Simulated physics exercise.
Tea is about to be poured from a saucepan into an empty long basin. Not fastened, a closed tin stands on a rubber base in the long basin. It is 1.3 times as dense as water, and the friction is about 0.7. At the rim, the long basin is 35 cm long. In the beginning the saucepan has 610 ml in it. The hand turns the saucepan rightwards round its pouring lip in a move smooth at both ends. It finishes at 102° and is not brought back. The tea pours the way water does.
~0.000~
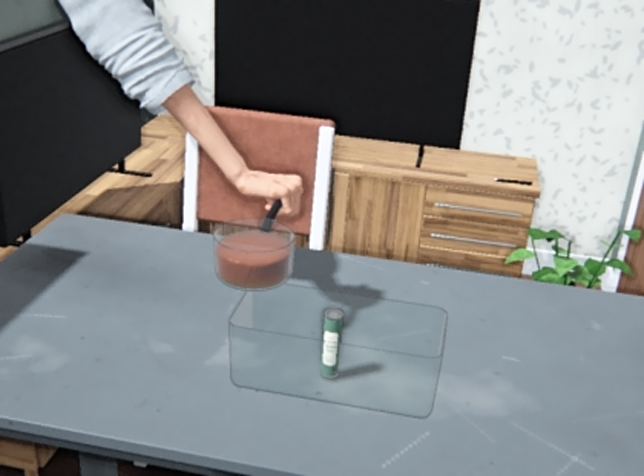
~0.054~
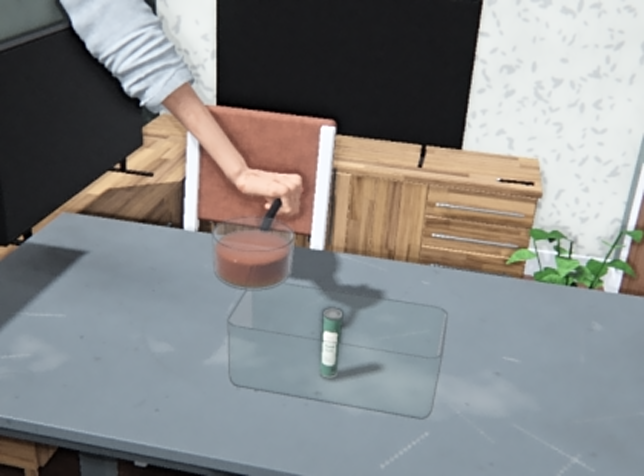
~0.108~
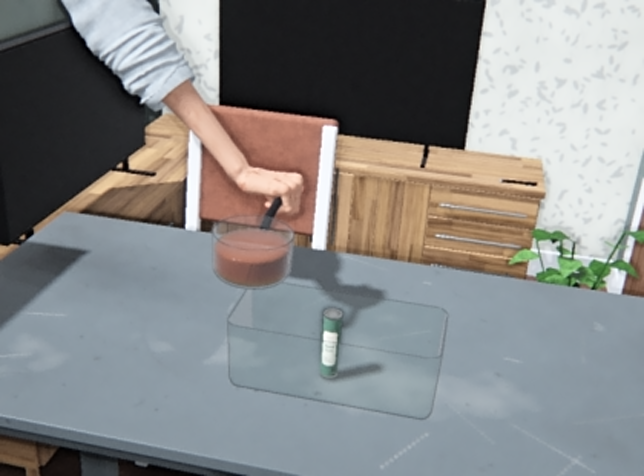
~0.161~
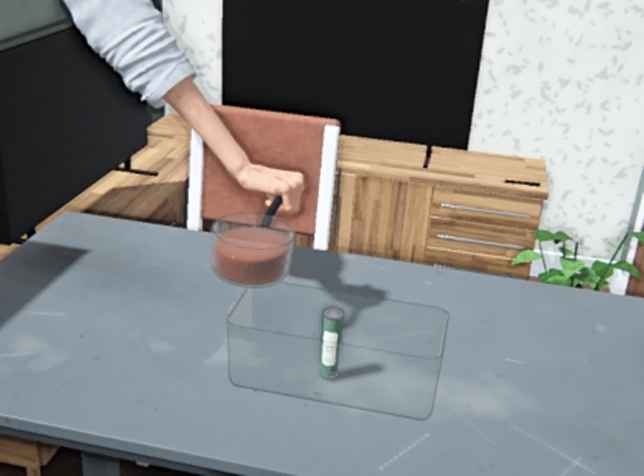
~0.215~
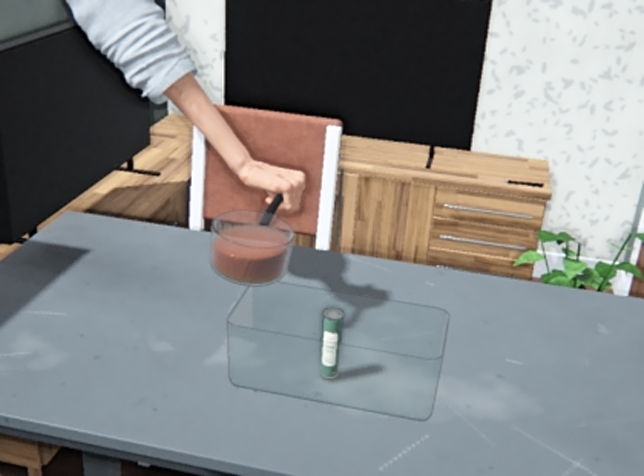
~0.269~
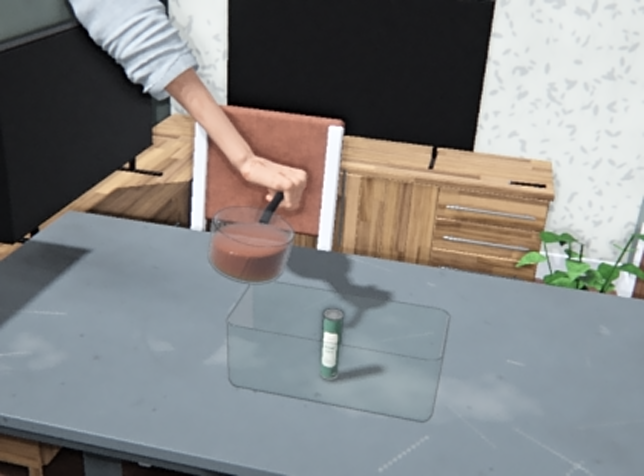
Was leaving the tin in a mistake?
Not tipped.
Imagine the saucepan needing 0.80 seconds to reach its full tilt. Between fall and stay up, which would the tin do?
So the tin will hold steady.
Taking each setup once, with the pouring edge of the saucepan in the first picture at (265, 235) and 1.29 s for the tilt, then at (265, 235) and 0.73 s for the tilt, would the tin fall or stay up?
Try 1: Tipped over; try 2: Tipped over.
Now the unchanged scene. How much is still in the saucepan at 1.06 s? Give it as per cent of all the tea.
What remains is about 16 percent of it all.
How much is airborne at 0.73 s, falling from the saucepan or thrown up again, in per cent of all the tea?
24 %.
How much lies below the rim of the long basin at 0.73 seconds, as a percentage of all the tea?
Near 3 in a hundred.
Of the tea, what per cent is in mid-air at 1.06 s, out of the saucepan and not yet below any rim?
Around 20 per cent of the liquid is in flight.
After 0.73 s the tilt is 61° and 73 per cent is still to pour; the tin stands where it began.
After 1.06 s the tilt is 94° and 16 per cent is still to pour; the tin stands where it began.
After 1.41 s the tilt is 102° and 1 per cent is still to pour; the tin stands where it began.
After 1.79 s the tilt is 102° and 0 per cent is still to pour; the tin stands where it began.
In the end the tin stands where it began.
